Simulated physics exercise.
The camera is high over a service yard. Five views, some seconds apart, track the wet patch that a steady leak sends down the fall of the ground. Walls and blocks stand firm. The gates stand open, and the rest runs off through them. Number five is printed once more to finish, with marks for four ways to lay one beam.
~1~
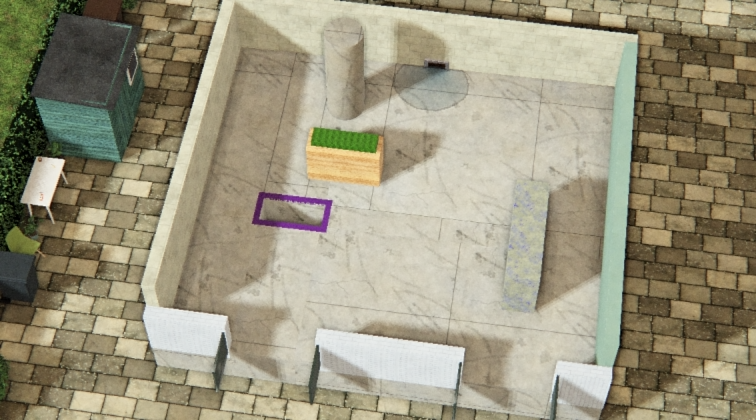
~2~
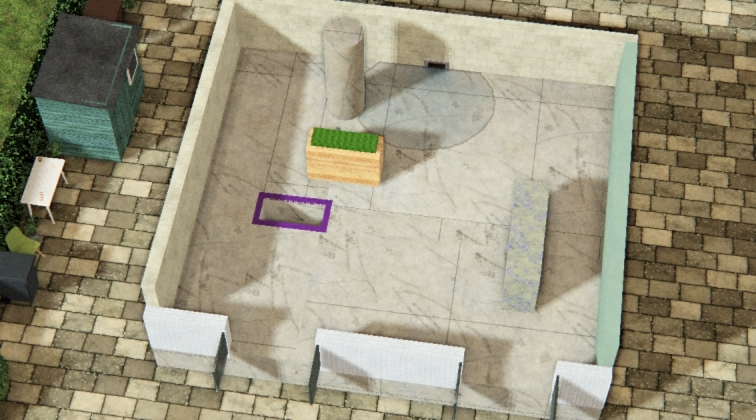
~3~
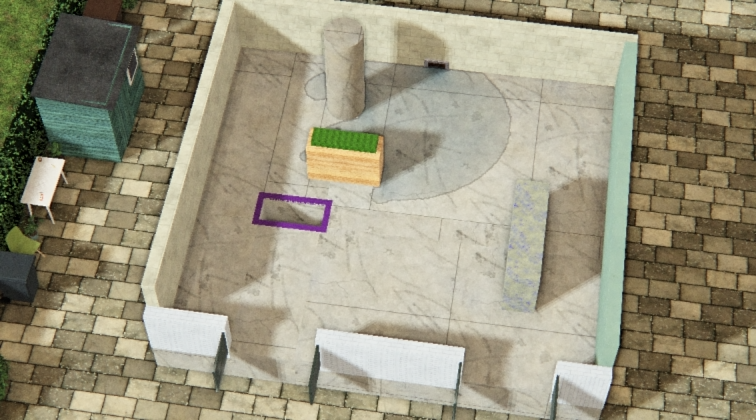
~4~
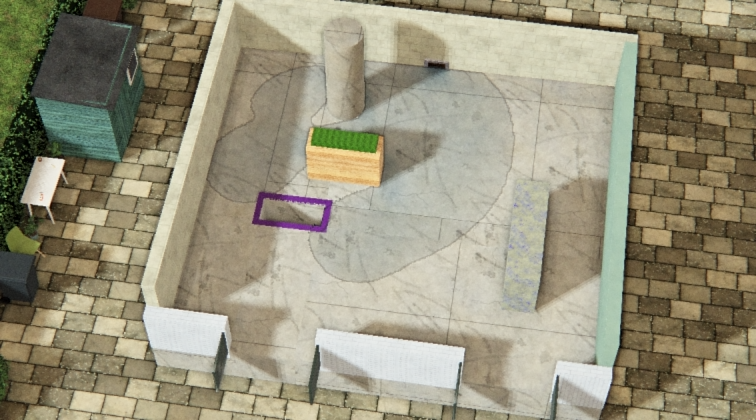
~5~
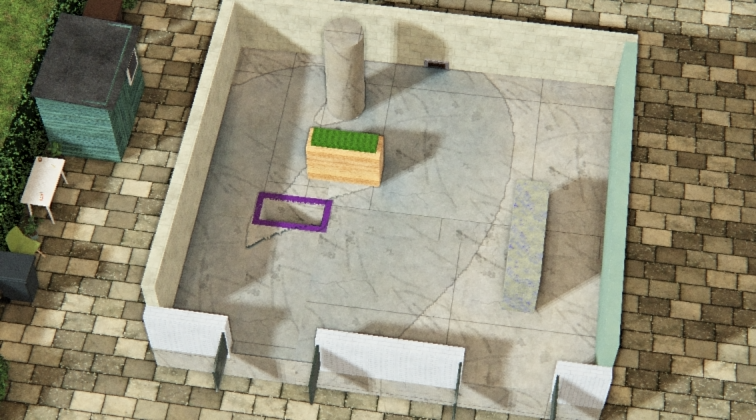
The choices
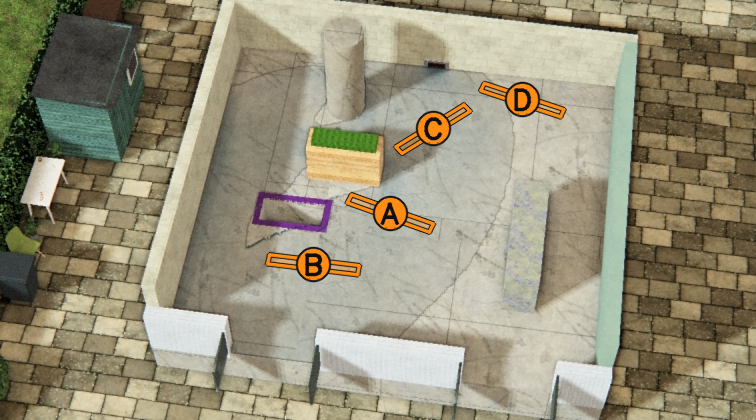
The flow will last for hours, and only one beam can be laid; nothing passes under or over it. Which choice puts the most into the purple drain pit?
Use spot A.
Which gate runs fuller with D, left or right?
The left gate.
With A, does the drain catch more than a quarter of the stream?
No, it does not.
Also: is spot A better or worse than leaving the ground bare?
Better.
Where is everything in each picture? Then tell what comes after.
Outfall at (437, 64); purple drain pit at (292, 212); open gate at (275, 346); open gate at (507, 375); 3 % of the ground under water, visible out to (403, 95); purple drain pit still dry, in the first picture.
In the second picture, 9 % of the ground under water, visible out to (362, 120); purple drain pit still dry.
In the third picture, 18 % of the ground under water, visible out to (385, 197); purple drain pit still dry.
In the fourth picture, 36 % of the ground under water, visible out to (360, 279); purple drain pit still dry.
In the fifth picture, 57 % of the ground under water, visible out to (198, 302); purple drain pit taking water.
In orange, A from (349, 198) to (431, 228); B from (268, 259) to (358, 270); C from (398, 150) to (467, 108); D from (482, 86) to (562, 113).
If A is chosen, about 18 % of the stream goes into the purple drain pit, about 81 % out by the gates.
If B is chosen, about 7 % of the stream goes into the purple drain pit, about 93 % out by the gates.
If C is chosen, about 3 % of the stream goes into the purple drain pit, about 97 % out by the gates.
If D is chosen, about 4 % of the stream goes into the purple drain pit, about 96 % out by the gates.
